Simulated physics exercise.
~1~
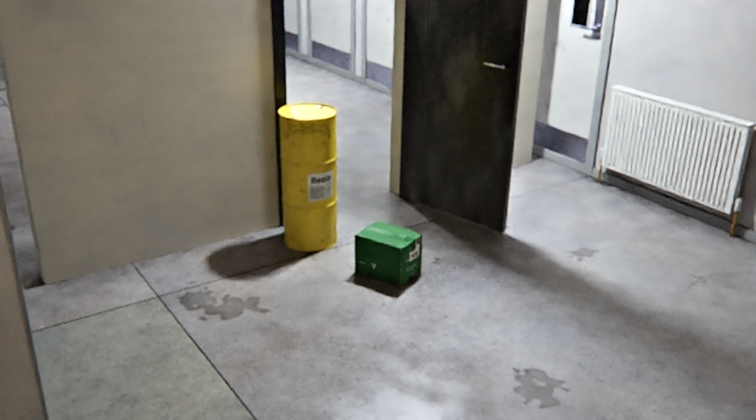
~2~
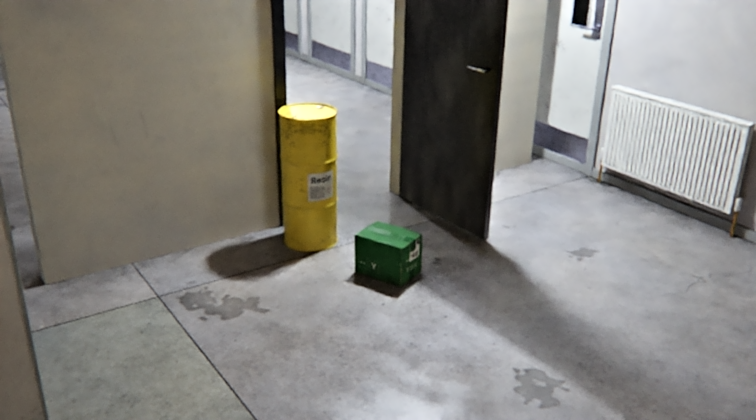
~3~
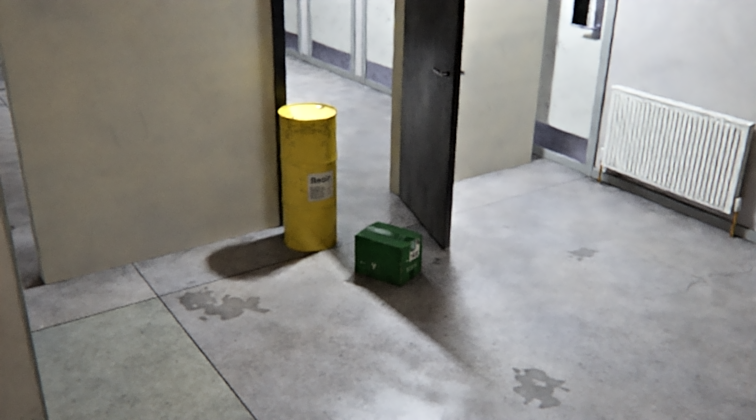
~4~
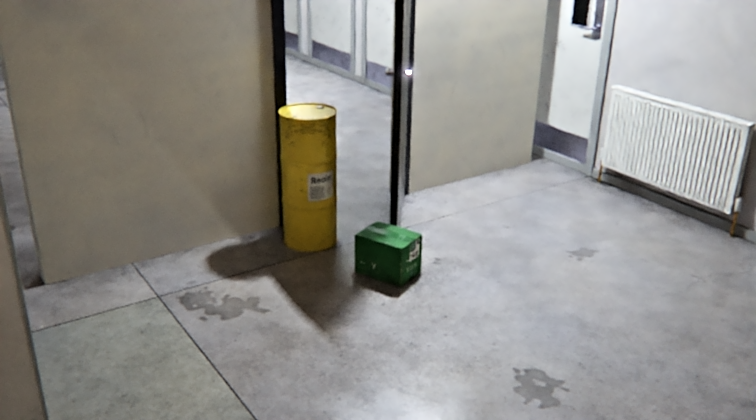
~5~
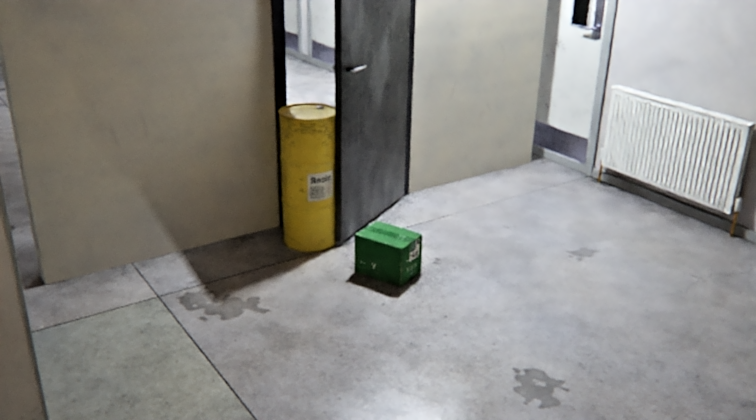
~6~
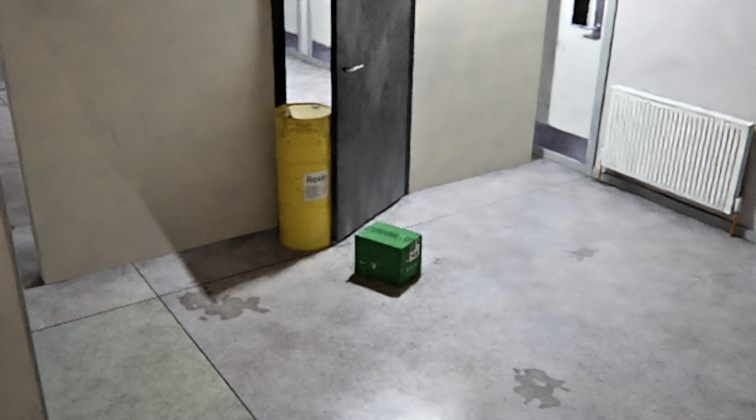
A dark door stands wide open in a bare grey-floored hallway, seen from above by a still camera. A tall yellow drum stands in front of the doorway at its left side, a green box sits on the floor just to the drum's right, and a white radiator hangs on the far right wall. The door swings leftward towards its frame, passing behind the green box as its shadow sweeps across the floor. It narrows to a thin edge, then shows its other face as it reaches the drum. There it stops, still partly open, with the box where it was.
